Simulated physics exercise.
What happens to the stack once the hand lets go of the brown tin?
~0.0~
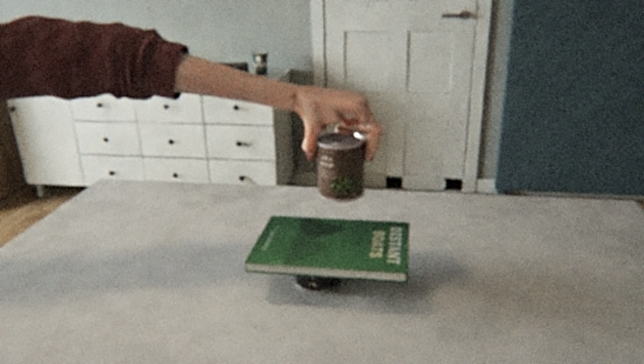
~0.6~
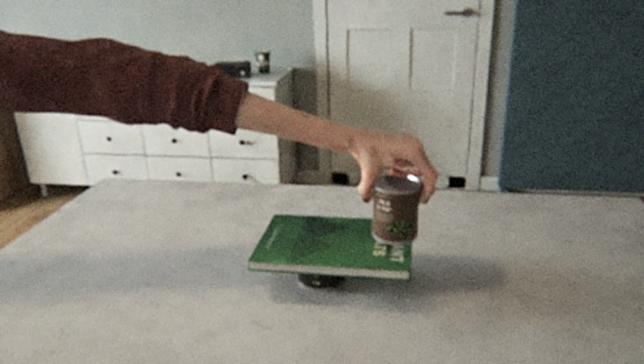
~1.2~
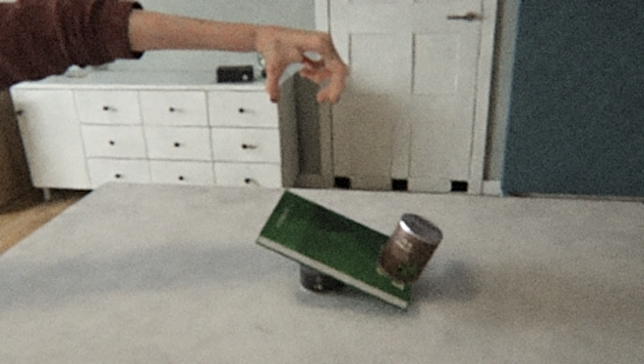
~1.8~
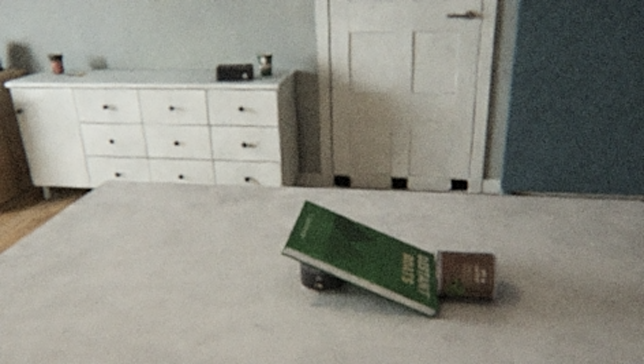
It loses its balance. The green book tilts down to the right and the brown tin comes off, ending up on the table next to it.
